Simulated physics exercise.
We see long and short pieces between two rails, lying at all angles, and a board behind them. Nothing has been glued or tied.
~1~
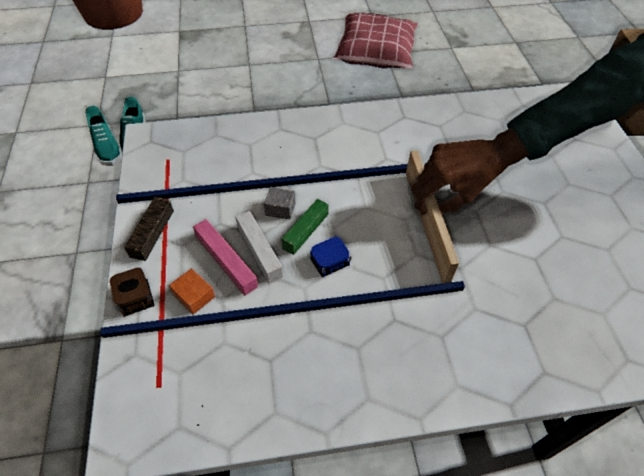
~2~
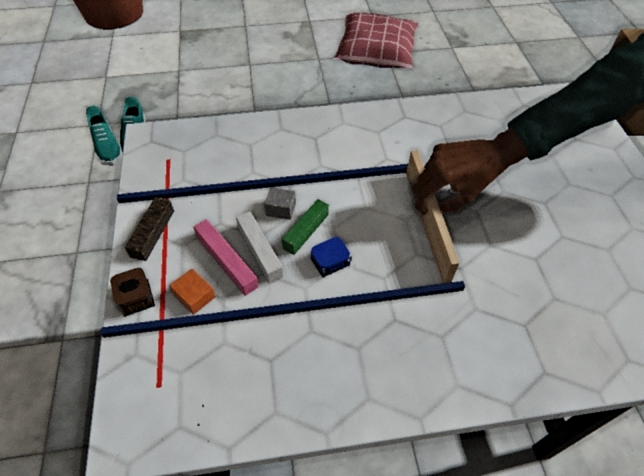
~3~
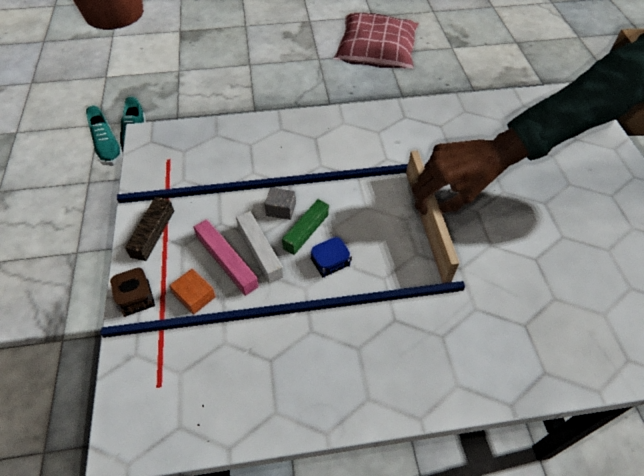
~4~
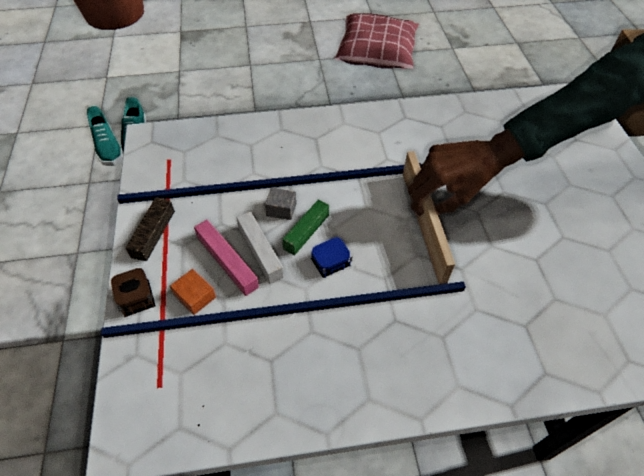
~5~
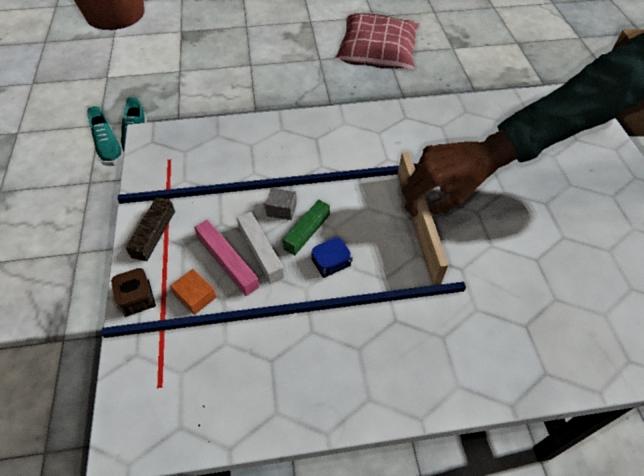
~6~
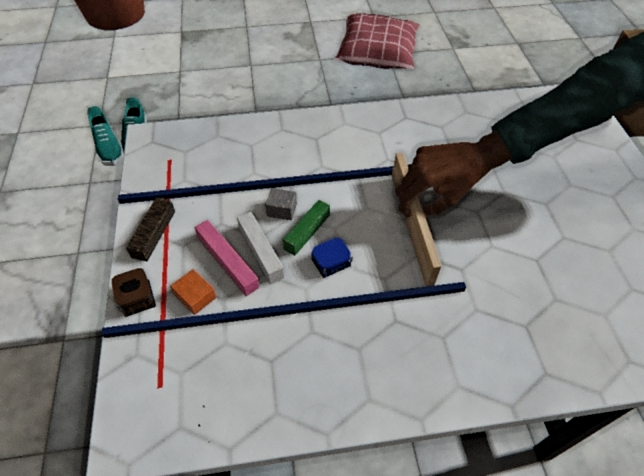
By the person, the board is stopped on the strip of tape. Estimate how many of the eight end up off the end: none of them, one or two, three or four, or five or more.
What drops is a group of three or four.
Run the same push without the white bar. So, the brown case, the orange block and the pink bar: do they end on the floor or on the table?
Note: Brown case is off by the end; orange block is off by the end; pink bar is on by the end.
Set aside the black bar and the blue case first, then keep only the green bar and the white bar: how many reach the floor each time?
First 2, then 2.
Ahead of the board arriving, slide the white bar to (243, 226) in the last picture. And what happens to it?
It remains in place.
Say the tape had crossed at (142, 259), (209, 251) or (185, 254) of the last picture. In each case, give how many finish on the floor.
Tallies in the order asked: 5, 1, 2.
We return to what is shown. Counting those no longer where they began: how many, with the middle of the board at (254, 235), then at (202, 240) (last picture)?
The counts are 6 and 8.
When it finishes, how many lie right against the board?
Count: 3.
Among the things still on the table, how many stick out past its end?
Looks like 0 of them.
Soon after, none off yet; brown case at rest near (134, 292); black bar at rest near (152, 229); orange block at rest near (194, 292).
After that, none off yet; brown case moving near (126, 294); black bar at rest near (152, 229); orange block displaced about its own width near (162, 301).
In the end, the number that fall off is three or four; gone, pink bar, orange block, black bar and brown case.
